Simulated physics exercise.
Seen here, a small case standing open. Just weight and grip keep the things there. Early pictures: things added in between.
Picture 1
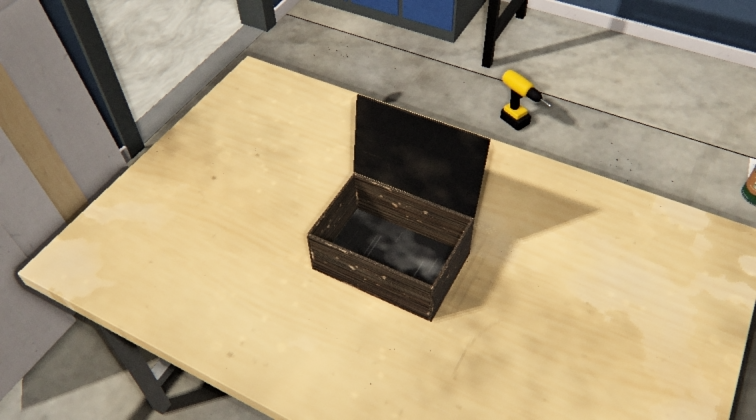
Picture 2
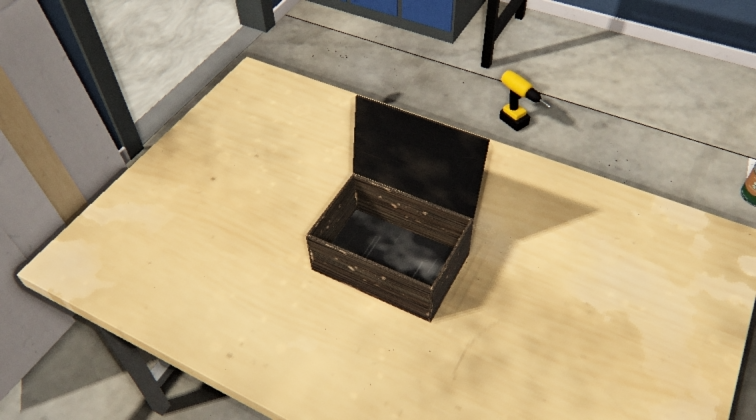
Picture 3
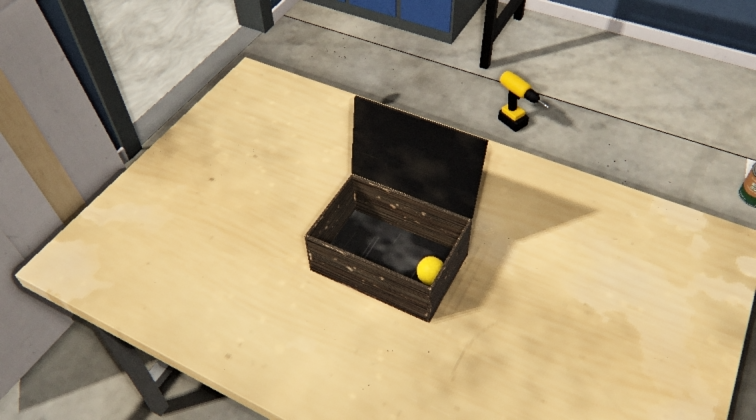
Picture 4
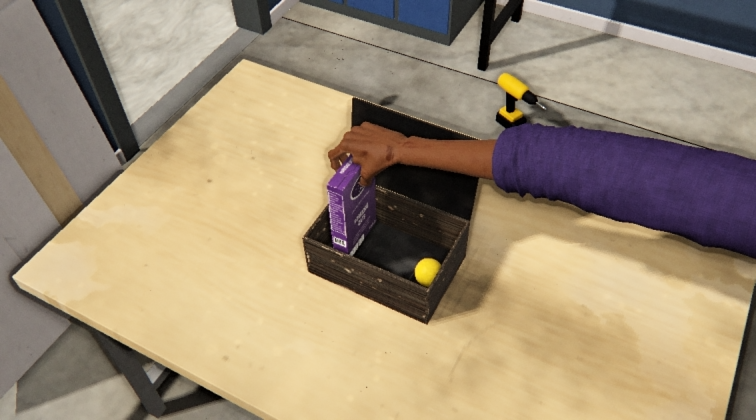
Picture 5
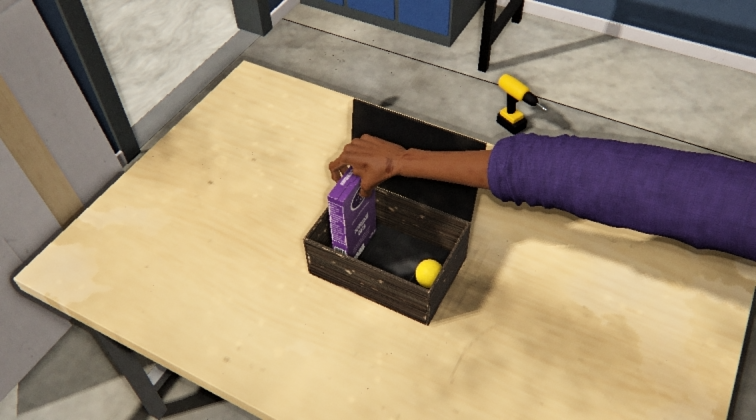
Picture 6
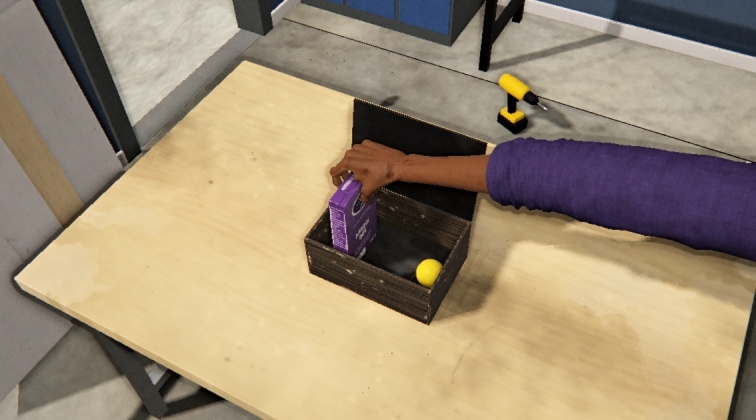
In this clip, a small dark case stands open and empty on a wooden table, then a yellow ball appears inside it. A hand in a purple sleeve then holds a purple packet in the case's left side, lowering it slightly.
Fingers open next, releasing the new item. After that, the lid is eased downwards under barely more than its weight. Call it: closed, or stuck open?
Stuck open.
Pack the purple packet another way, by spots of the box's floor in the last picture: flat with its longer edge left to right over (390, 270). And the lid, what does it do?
Then the lid does shut, as it turns out.
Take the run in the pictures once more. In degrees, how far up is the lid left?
The answer is about 70 degrees.
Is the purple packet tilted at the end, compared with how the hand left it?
Observation: The purple packet keeps the set orientation.
Then, 1.00 s later than the last frame, lid starting down.
Then, 1.30 s later than the last frame, lid 78° above the rim.
Then, 2.20 s later than the last frame, lid 71° above the rim.
Then, 4.30 s later than the last frame, purple packet resting near (355, 219).
When it is over, lid 71° above the rim; both as before. End places, in pixels of the last picture, purple packet near (355, 219).
